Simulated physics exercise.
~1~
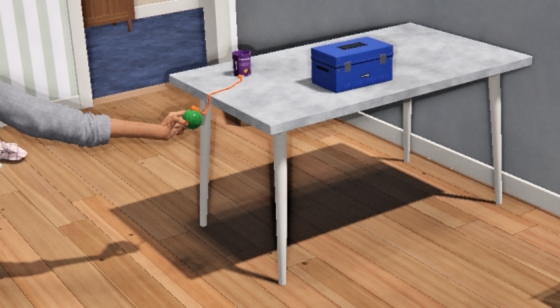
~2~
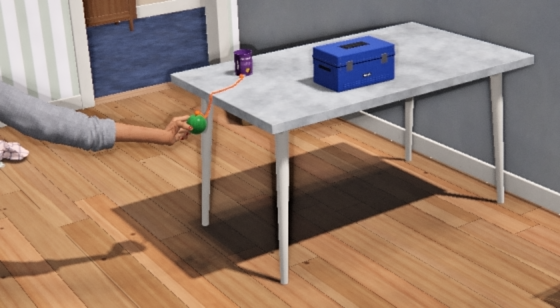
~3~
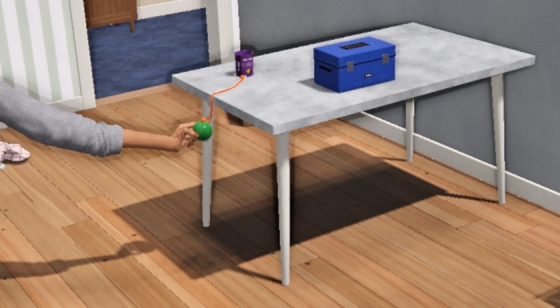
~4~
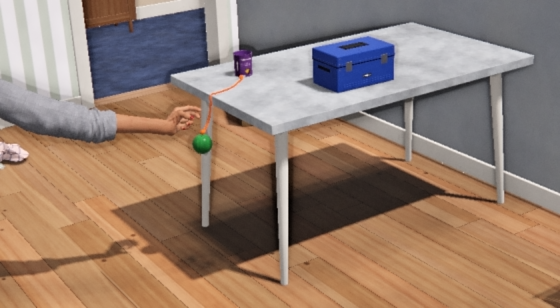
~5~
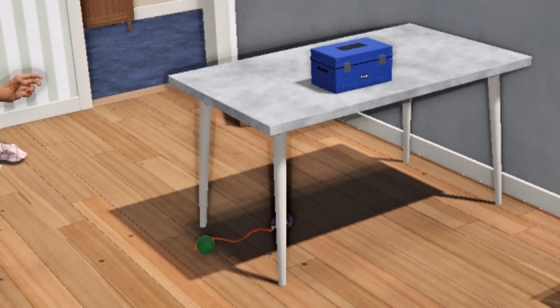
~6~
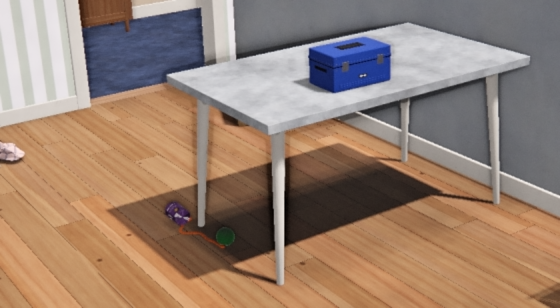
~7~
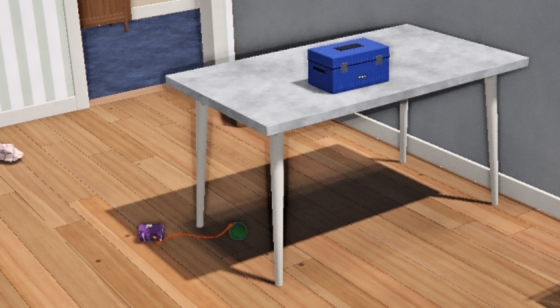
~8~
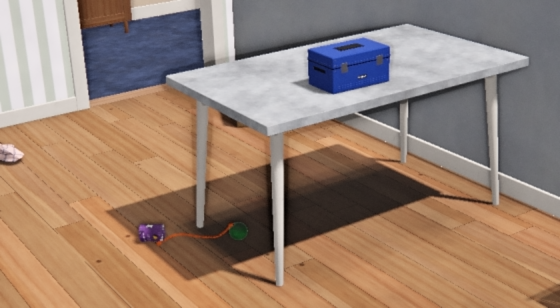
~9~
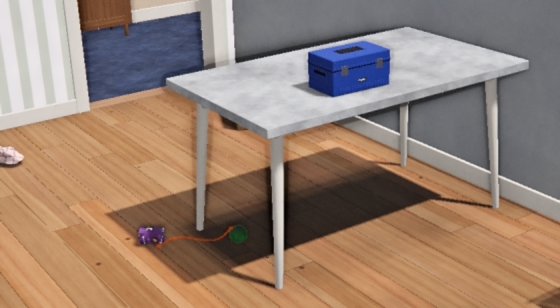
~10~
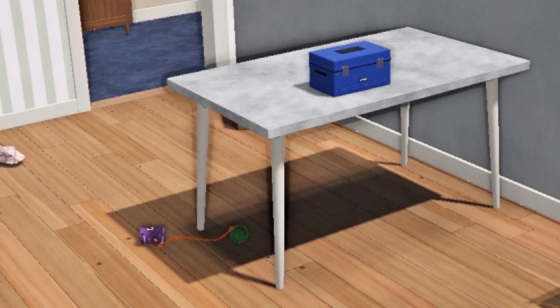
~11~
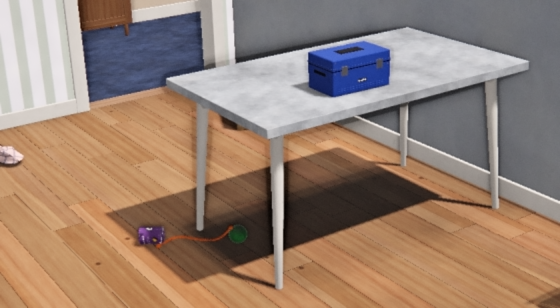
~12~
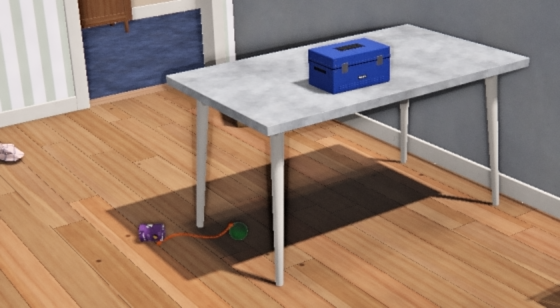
In the video, a hand holds a green apple on an orange cord beside a table with a purple cup and blue toolbox, then releases it; the apple drops to the floor, the cup follows, and both settle there, still joined, while the toolbox stays on the table.
